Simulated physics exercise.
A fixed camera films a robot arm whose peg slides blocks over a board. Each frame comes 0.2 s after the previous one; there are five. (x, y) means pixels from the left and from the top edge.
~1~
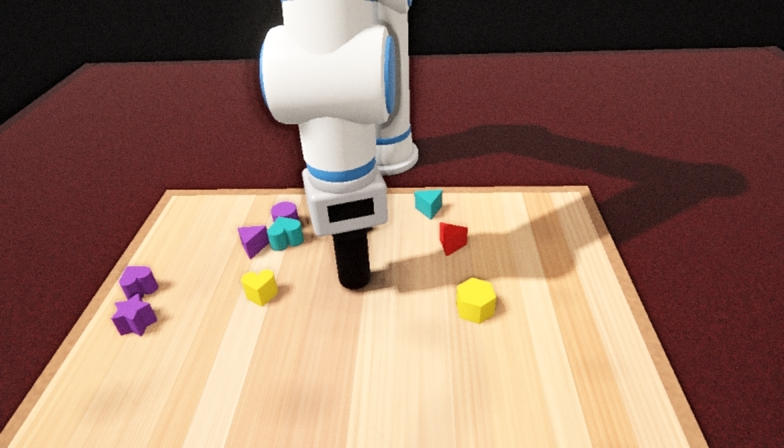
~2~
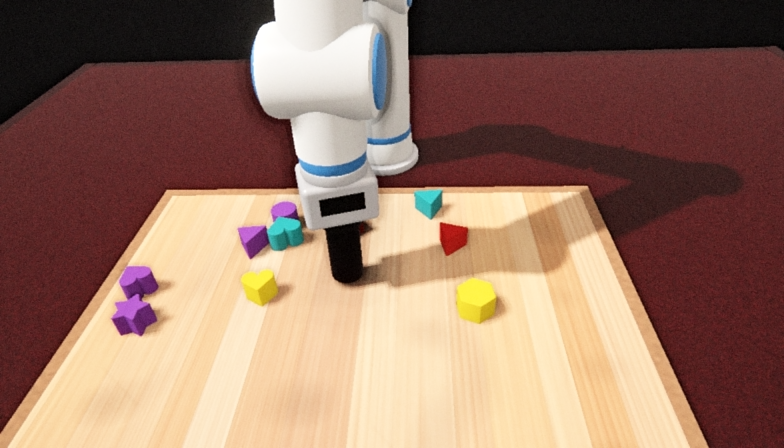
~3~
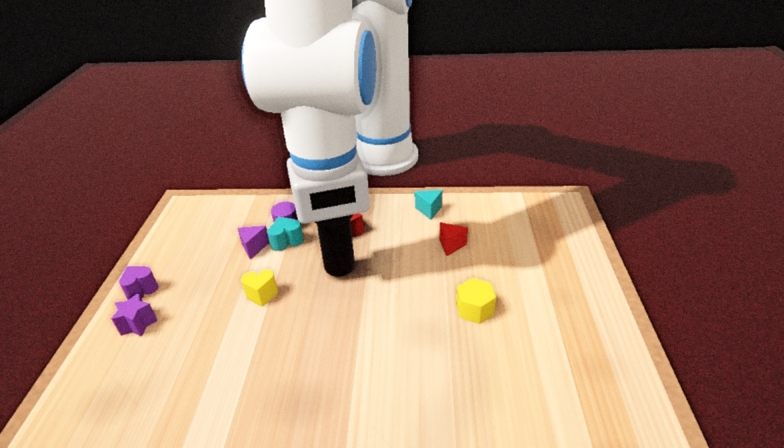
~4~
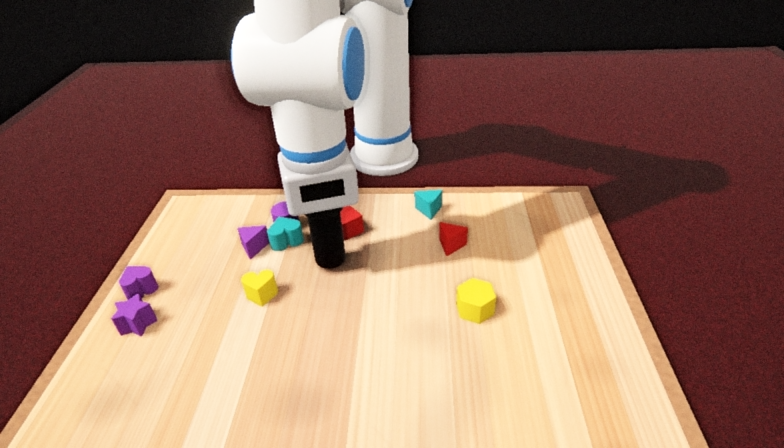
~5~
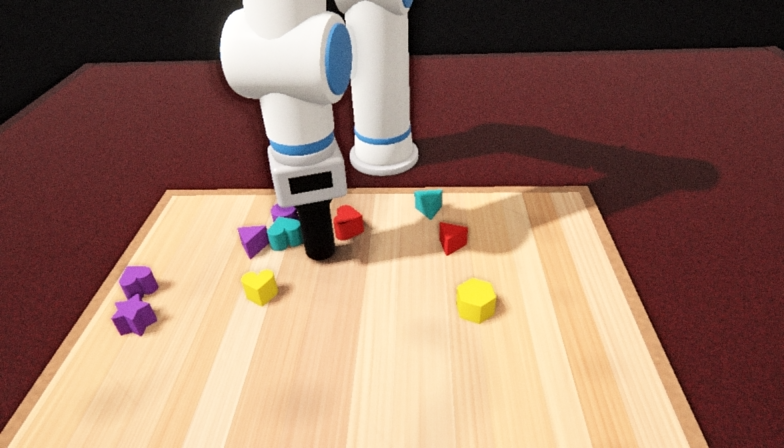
At the start, a white robot arm holds its black peg upright over a wooden board scattered with purple, turquoise, yellow and red blocks. The peg moves a short way left and toward the back, uncovering a red heart-shaped block, and ends close beside the turquoise heart while the blocks stay still.
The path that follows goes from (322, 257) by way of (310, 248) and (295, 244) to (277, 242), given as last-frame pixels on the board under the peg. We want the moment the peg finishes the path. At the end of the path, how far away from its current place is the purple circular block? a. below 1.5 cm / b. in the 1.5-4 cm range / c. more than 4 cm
Option a.
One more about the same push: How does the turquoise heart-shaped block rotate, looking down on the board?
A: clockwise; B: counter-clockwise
Option B.
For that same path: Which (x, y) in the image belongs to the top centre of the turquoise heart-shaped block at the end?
My best guess is (255, 218).
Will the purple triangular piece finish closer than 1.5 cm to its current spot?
No
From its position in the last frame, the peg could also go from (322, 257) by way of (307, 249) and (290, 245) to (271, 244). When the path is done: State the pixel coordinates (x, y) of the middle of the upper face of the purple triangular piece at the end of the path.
The point I'd pick in the picture is (235, 233).
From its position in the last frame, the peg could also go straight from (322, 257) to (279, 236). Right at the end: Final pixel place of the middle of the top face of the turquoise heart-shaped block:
(253, 217)
What follows on the original path. Halfway along, peg (301, 240); purple triangular piece (246, 232), turned 20° anticlockwise; turquoise heart-shaped block (273, 222).
At the end, peg (276, 237); purple triangular piece (237, 233), turned 60° anticlockwise; turquoise heart-shaped block (255, 218), turned 30° anticlockwise; purple circular block (282, 206); red heart-shaped block still.
